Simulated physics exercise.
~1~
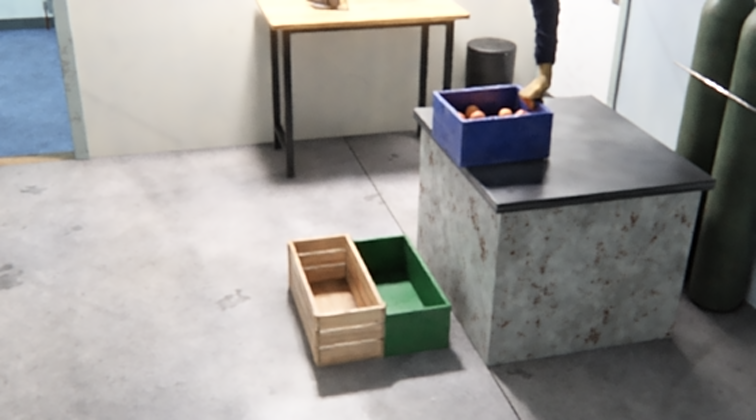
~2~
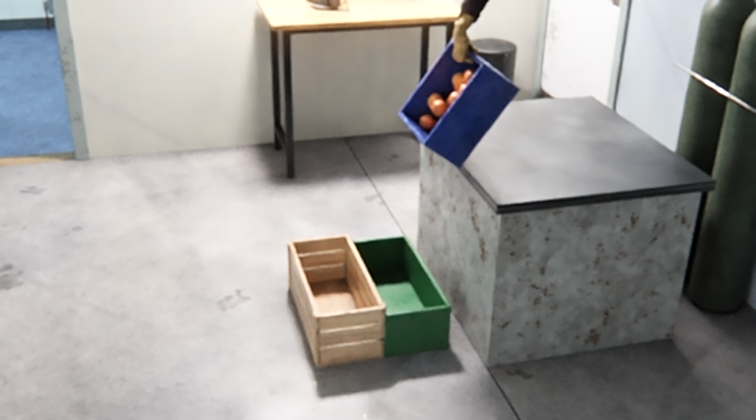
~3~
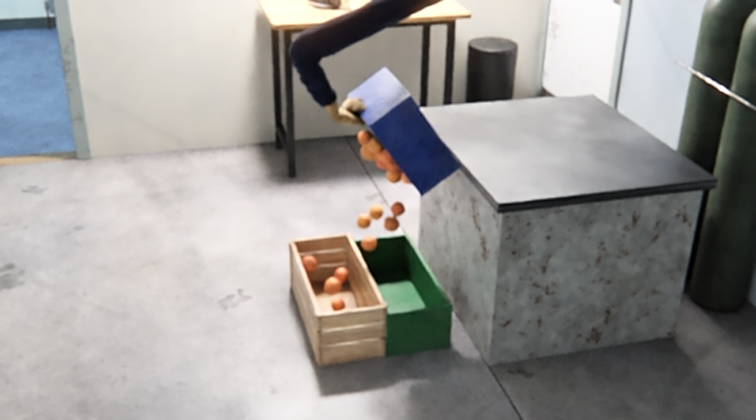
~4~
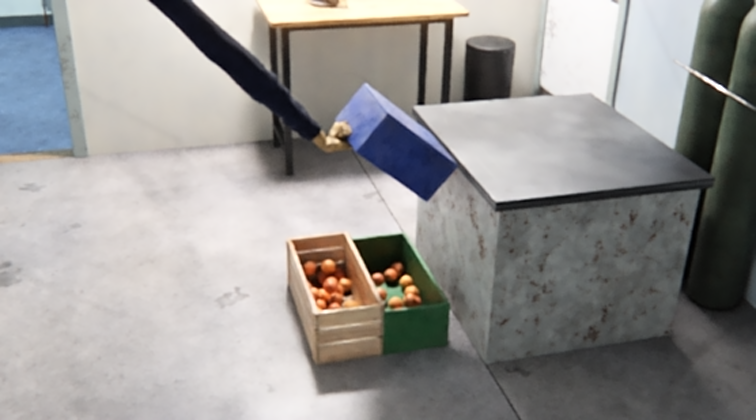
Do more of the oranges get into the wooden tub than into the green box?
Yes, the wooden tub catches the larger share of the oranges. The rest go into the green box nearer the bench.
Beside a grey bench, a hand tips oranges from a blue crate into two boxes below.
